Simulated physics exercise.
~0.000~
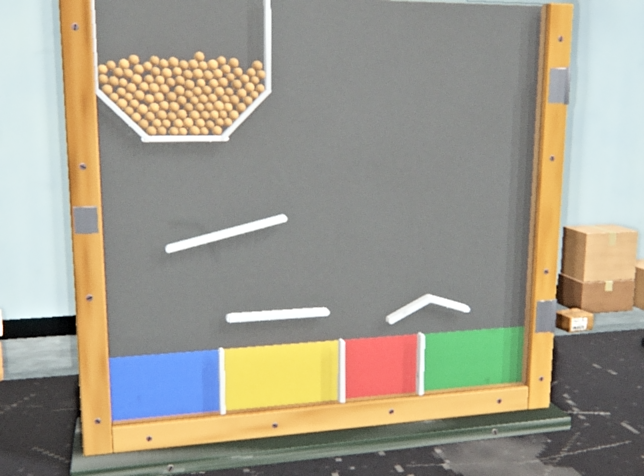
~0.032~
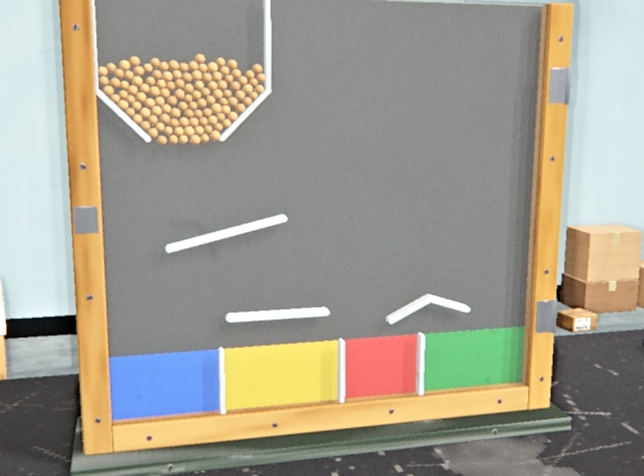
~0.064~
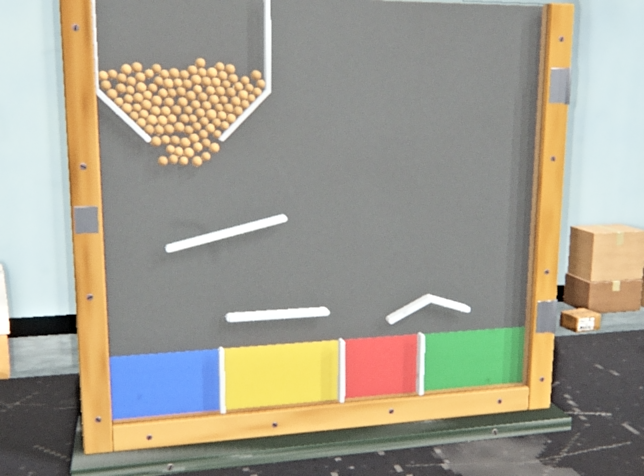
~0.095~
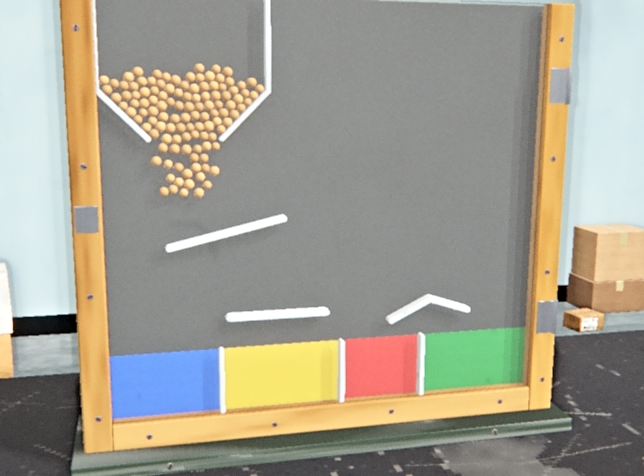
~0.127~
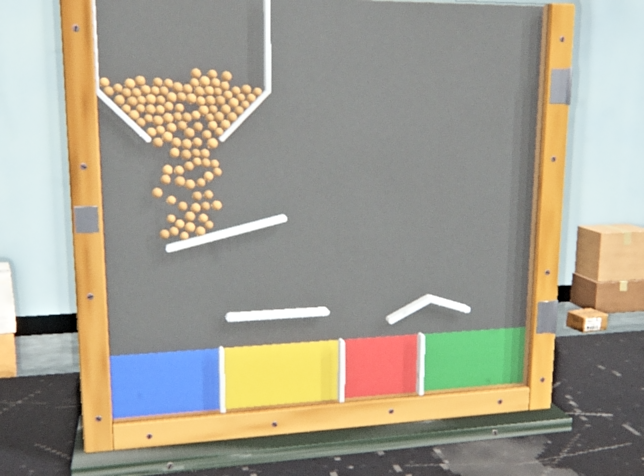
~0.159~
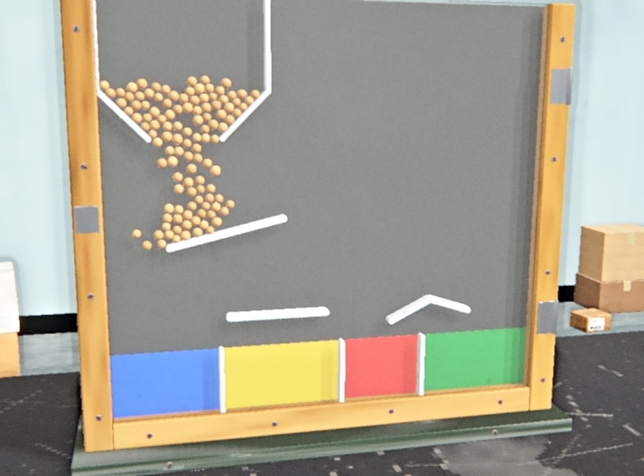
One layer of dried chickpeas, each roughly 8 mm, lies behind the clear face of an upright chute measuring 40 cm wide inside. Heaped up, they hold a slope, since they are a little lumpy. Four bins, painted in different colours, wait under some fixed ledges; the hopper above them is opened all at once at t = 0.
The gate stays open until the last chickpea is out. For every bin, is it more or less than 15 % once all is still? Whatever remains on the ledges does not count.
Once it settles, blue bin ends up higher, red bin lower, yellow bin lower and green bin lower than 15 %.
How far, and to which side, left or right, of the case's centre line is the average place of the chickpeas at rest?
Offset: About 15 cm, left side.
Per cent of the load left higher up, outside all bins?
10 per cent.
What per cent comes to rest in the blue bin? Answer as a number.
90 per cent, roughly.
After 0.24 s, 65 % have left the hopper; down in the bins, nothing yet.
After 0.34 s, 95 % have left the hopper; down in the bins, blue 10 %.
After 0.55 s, 100 % have left the hopper; down in the bins, blue 50 %.
In the end, by 3.3 s, blue 90 %, red 0 %, yellow 0 %, green 0 %, left higher up 10 %.
